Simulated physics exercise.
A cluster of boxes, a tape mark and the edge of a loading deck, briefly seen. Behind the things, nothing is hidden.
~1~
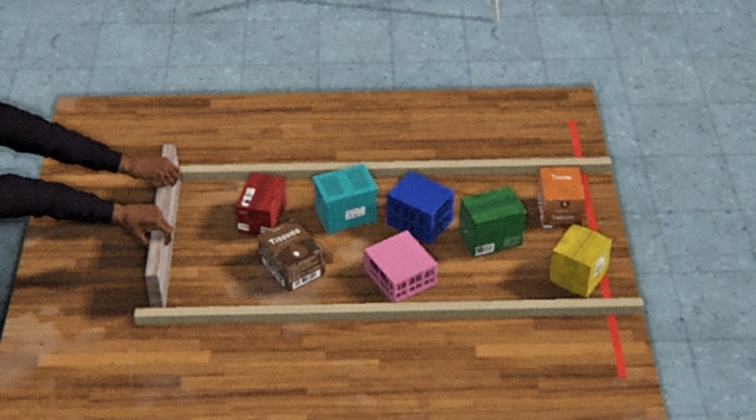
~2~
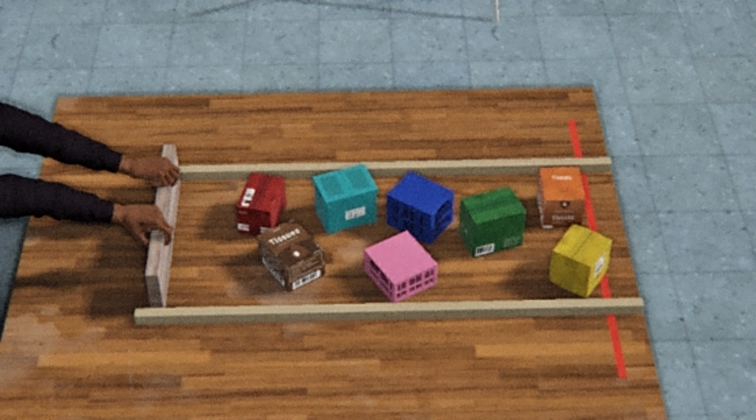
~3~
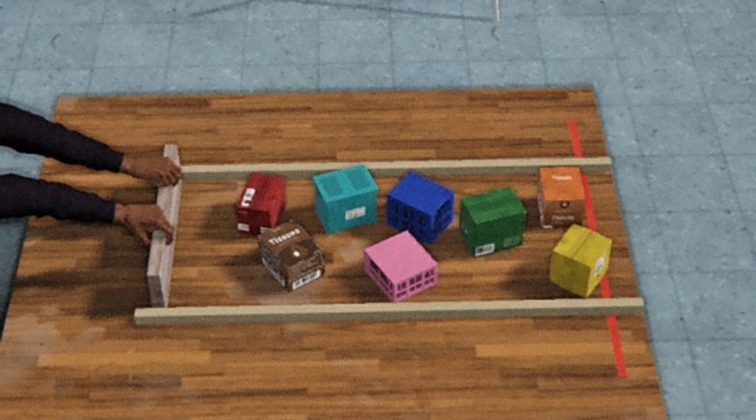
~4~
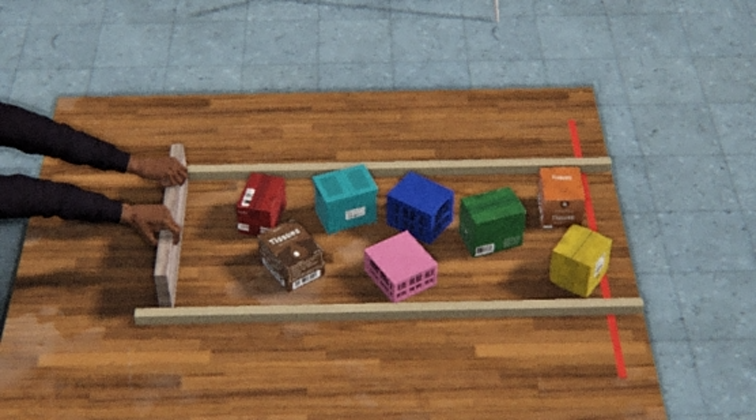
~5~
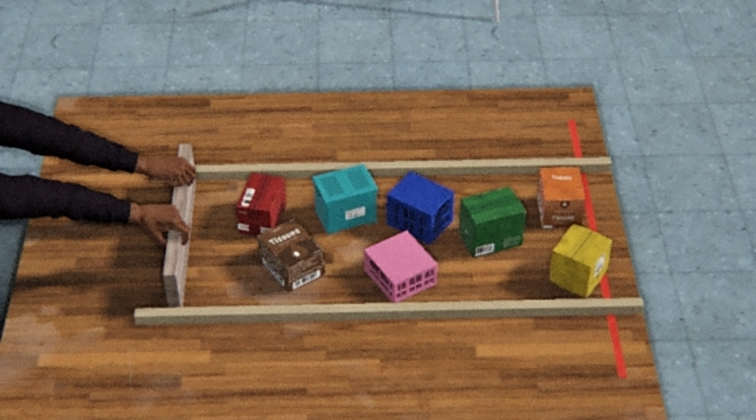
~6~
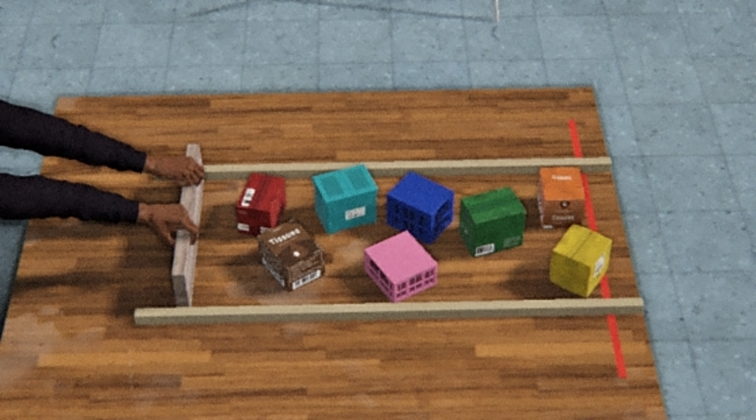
The video shows two hands slowly sliding an upright plank a short way right between two rails on a wooden surface, toward a cluster of colourful boxes and crates that stay still, with orange and yellow boxes by a red line.
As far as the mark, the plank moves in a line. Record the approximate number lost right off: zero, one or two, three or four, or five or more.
Number lost: Five or more.
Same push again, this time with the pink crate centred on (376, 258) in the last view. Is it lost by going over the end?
Starting there, it falls away.
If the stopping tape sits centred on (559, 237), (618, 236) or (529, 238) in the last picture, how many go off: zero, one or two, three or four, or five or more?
First 3 or 4, then five or over, then three or four.
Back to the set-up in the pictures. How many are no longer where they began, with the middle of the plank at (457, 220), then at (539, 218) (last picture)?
Moved so far: 8, later 8.
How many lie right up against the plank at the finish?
Well, it touches 2.
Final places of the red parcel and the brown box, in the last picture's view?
Reading them off: First (608, 197); then (624, 257).
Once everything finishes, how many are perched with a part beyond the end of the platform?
Count of overhanging things: 2.
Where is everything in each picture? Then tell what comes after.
Yellow box (580, 261); orange box (561, 197); green parcel (492, 222); plank (164, 226); tape (595, 236), in the first picture.
Orange box (561, 197); blue crate (420, 208), in the second picture.
Green parcel (492, 222); plank (165, 226), in the third picture.
Yellow box (580, 261); turquoise tote (345, 200), in the fourth picture.
Orange box (561, 197); brown box (291, 255), in the fifth picture.
Yellow box (580, 261); orange box (561, 197); green parcel (492, 222); plank (189, 225); tape (595, 236), in the sixth picture.
A little later, none off yet; yellow box at rest near (580, 261); orange box at rest near (561, 197); green parcel shifted about its own width near (528, 230).
When it is over, the number that fall off is five or more; down, turquoise tote, pink crate, blue crate, green parcel, orange box and yellow box.
